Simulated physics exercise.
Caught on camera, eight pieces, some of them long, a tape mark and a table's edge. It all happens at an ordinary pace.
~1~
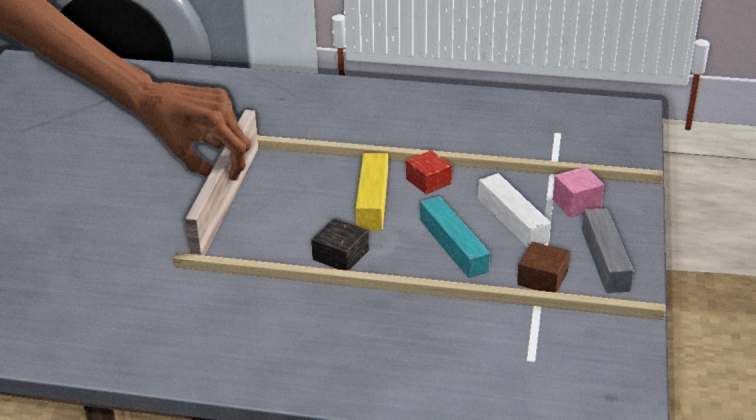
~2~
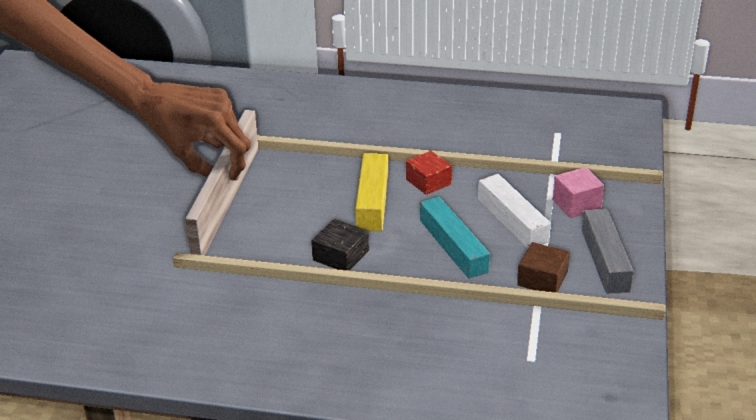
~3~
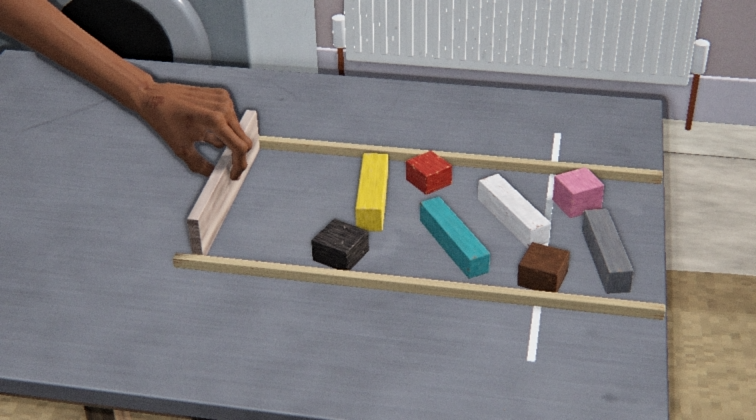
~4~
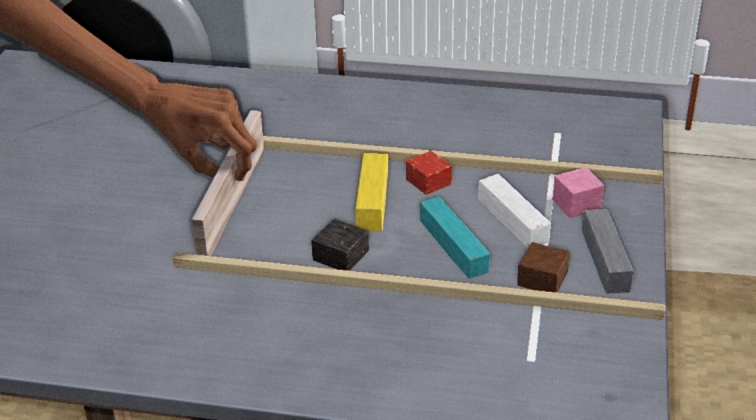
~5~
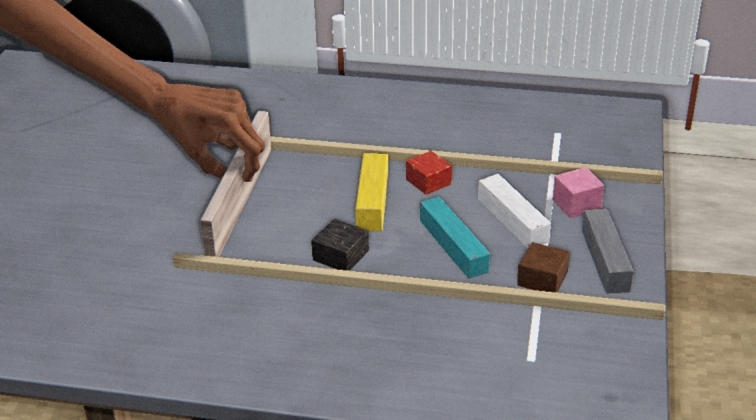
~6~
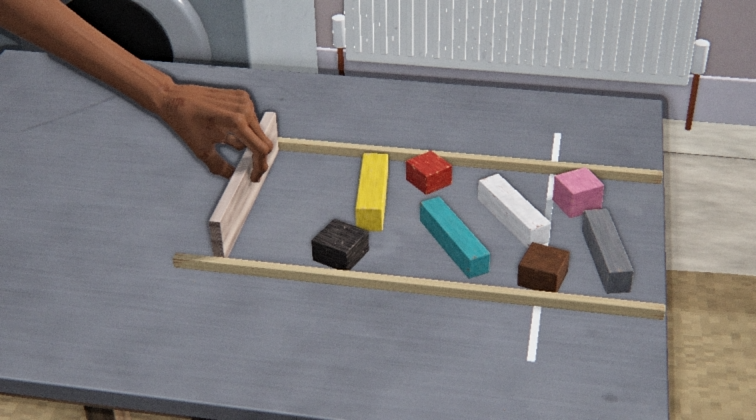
At first, a hand holds a pale wooden board upright at the left end of two thin rails on a grey table, with eight coloured blocks and bars lying to its right. Then the hand slides the board slowly a short way right, still short of the pieces, which all stay still.
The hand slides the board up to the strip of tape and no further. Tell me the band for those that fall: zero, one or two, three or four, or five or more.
Outcome: The number that fall off is zero.
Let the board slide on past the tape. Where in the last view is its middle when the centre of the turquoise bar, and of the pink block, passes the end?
Its middle is around (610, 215) and around (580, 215).
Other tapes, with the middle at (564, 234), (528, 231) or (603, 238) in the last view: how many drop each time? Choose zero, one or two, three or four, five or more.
For each place: Either one or two; not one; three or four.
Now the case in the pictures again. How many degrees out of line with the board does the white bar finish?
About 25°.
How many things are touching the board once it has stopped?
2 of them.
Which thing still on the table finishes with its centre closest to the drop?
That is the grey bar.
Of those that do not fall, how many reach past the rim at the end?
It comes to 1.
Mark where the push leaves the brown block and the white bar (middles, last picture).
First (638, 274), then (612, 220).
Early on, none off yet; grey bar at rest near (607, 250); pink block at rest near (578, 192); brown block at rest near (543, 269).
Finally, the number that fall off is zero.
